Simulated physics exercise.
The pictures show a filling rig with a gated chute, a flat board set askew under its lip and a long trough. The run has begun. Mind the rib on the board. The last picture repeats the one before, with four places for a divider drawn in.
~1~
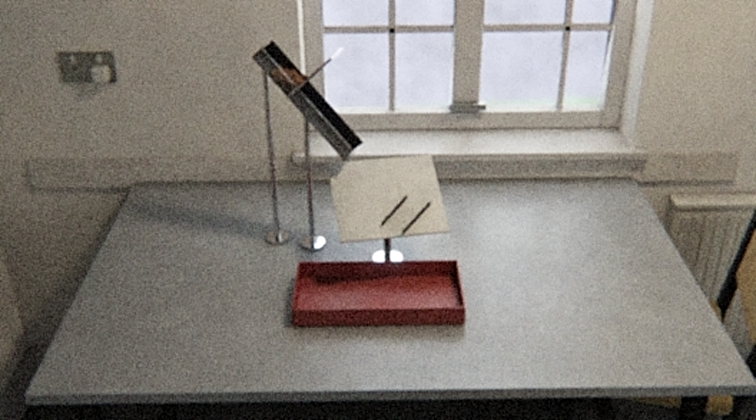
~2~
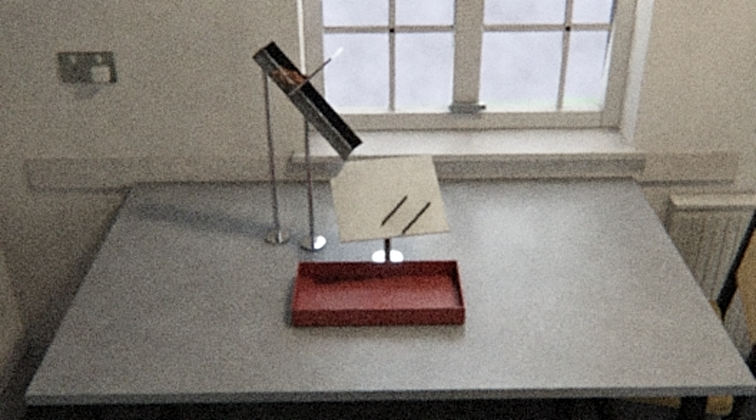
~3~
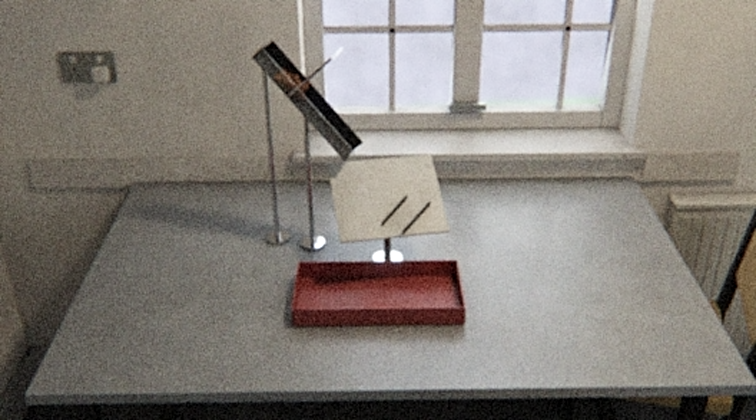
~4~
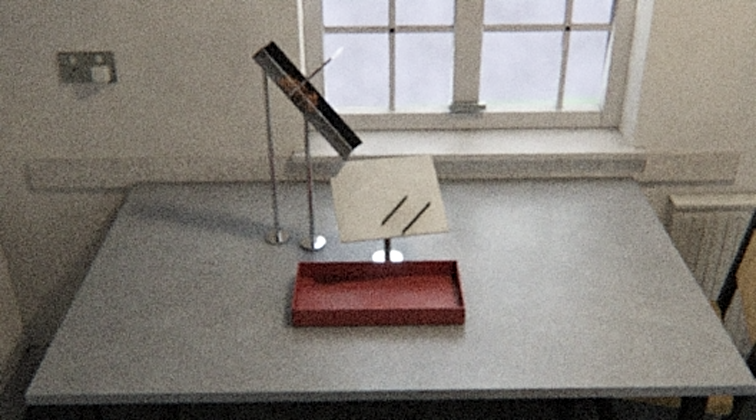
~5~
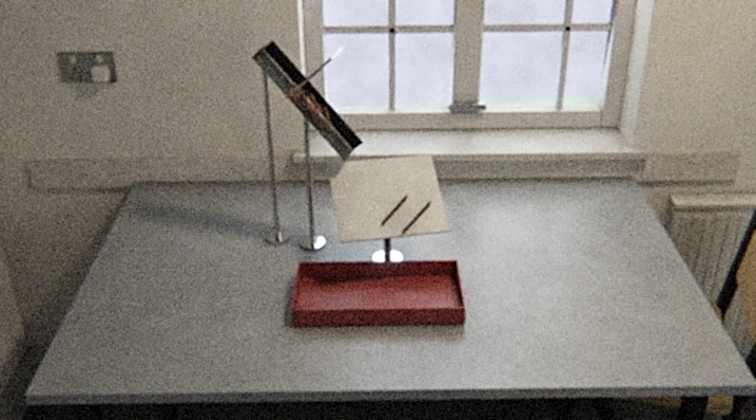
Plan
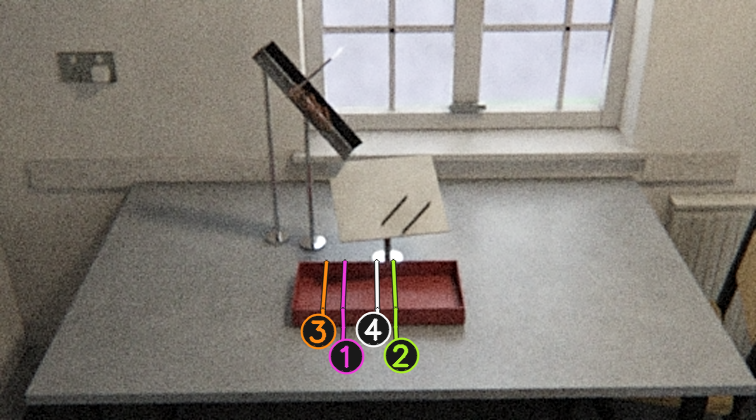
At the start, a small brownish load sits high in a steep chute on thin stands, above a tilted pale board with two dark ribs and an empty red trough. The load then slides down the chute to the right, spreading along it and nearing the lip, while everything else stays still.
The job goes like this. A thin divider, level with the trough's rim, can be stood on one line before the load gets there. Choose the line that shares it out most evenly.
4 is best.
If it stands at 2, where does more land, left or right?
The left side.
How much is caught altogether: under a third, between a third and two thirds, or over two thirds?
About that: Over two thirds.
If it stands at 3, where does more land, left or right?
The right side.
On the marked copy, line 1 crosses the front rim at (342, 309); line 2 crosses the front rim at (395, 308); line 3 crosses the front rim at (322, 309); line 4 crosses the front rim at (377, 308).
If 1 is chosen, of what is caught, just a few on the left of the divider, almost all on the right.
If 2 is chosen, of what is caught, the larger part on the left of the divider, about a tenth on the right.
If 3 is chosen, of what is caught, just a few on the left of the divider, almost all on the right.
If 4 is chosen, of what is caught, roughly two thirds on the left of the divider, roughly a third on the right.
